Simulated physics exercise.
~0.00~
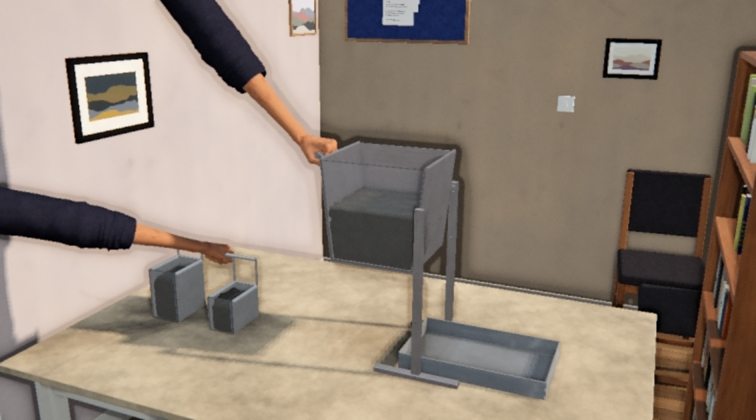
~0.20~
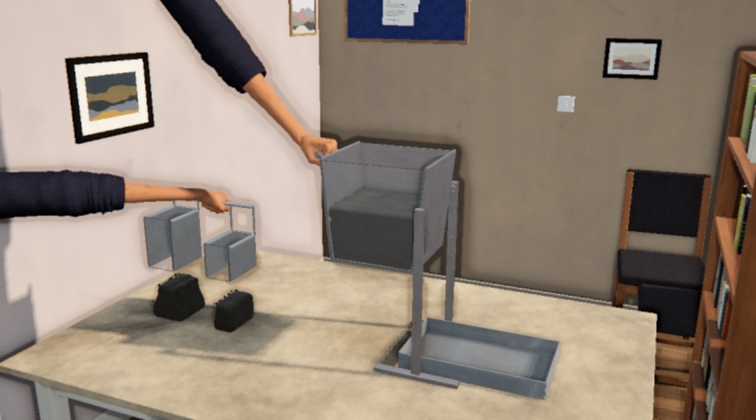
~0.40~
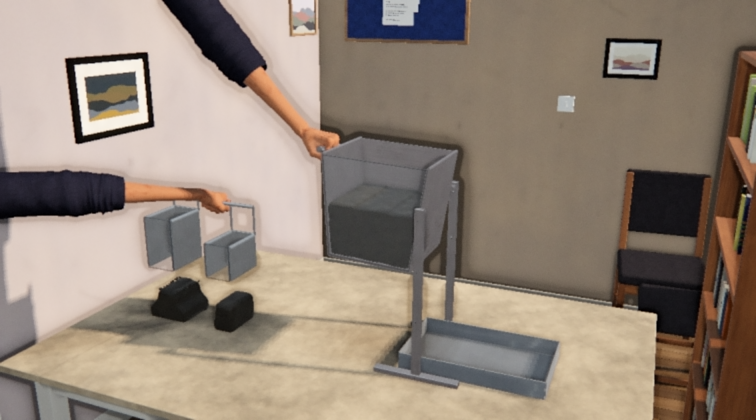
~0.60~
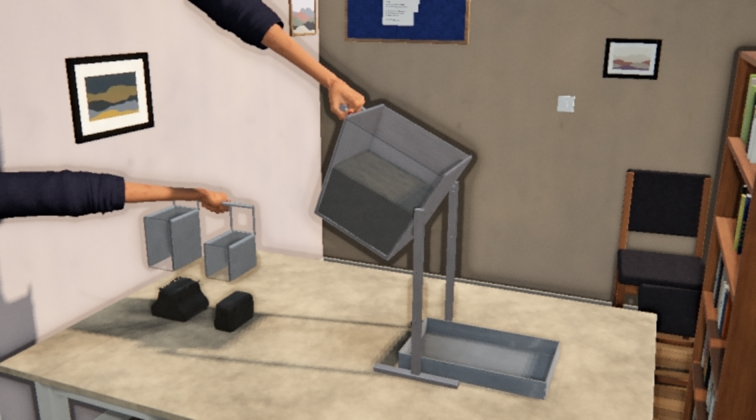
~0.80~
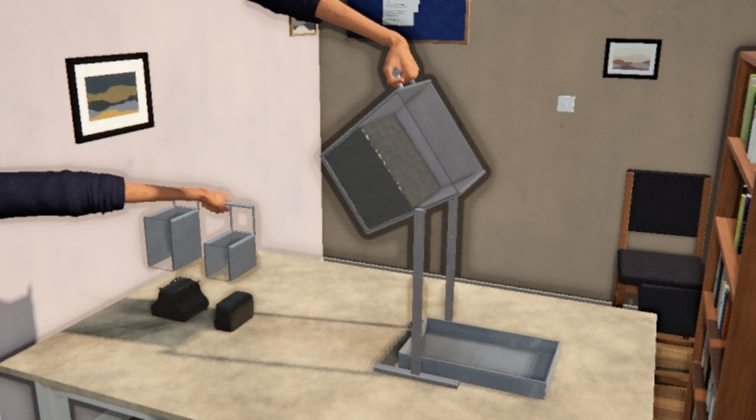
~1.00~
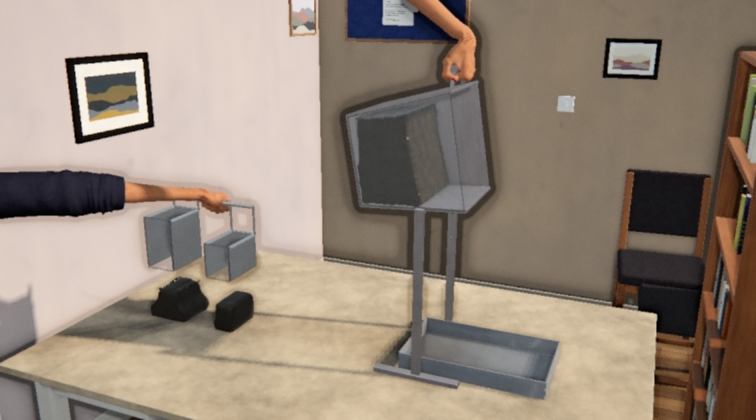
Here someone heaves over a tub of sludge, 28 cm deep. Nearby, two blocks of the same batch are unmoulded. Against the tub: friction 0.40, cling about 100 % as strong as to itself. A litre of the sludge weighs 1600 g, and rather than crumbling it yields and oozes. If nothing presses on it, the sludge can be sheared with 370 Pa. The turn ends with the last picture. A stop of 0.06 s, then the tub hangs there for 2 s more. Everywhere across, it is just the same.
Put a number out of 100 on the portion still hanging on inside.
Roughly 72 percent of it hangs on.
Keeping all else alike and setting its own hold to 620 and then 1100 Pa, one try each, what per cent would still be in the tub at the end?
The answers, in order, are 100 % and 100 %.
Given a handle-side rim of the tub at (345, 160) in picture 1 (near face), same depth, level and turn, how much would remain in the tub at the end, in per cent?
100 %.
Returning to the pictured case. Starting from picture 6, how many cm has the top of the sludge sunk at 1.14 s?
I reckon it's close to 6 cm.
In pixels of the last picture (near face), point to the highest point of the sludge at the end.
Around (374, 163).
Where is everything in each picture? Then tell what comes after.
In the first frame, handle-side rim at (322, 159), tilt 0 degrees; highest point of the sludge at (332, 208); test blocks 14 cm, 8.9 cm high (left to right).
In the second frame, handle-side rim at (322, 159), tilt 0 degrees; highest point of the sludge at (332, 208); test blocks 11 cm, 8.7 cm high (left to right).
In the third frame, handle-side rim at (324, 154), tilt 3 degrees; highest point of the sludge at (333, 204); test blocks 9.7 cm, 8.6 cm high (left to right).
In the fourth frame, handle-side rim at (348, 118), tilt 26 degrees; highest point of the sludge at (333, 168); test blocks 9.7 cm, 8.6 cm high (left to right).
In the fifth frame, handle-side rim at (399, 92), tilt 55 degrees; highest point of the sludge at (358, 129); test blocks 9.7 cm, 8.6 cm high (left to right).
In the sixth frame, handle-side rim at (451, 94), tilt 81 degrees; highest point of the sludge at (401, 115); test blocks 9.7 cm, 8.6 cm high (left to right).
By 1.14 s, the tub is at 81 degrees and holds 100 %.
By 1.31 s, the tub is at 81 degrees and holds 87 %.
By 1.48 s, the tub is at 81 degrees and holds 74 %.
By 1.65 s, the tub is at 81 degrees and holds 72 %.
By 3.00 s, at the end, the tub is at 81 degrees and holds 72 %.
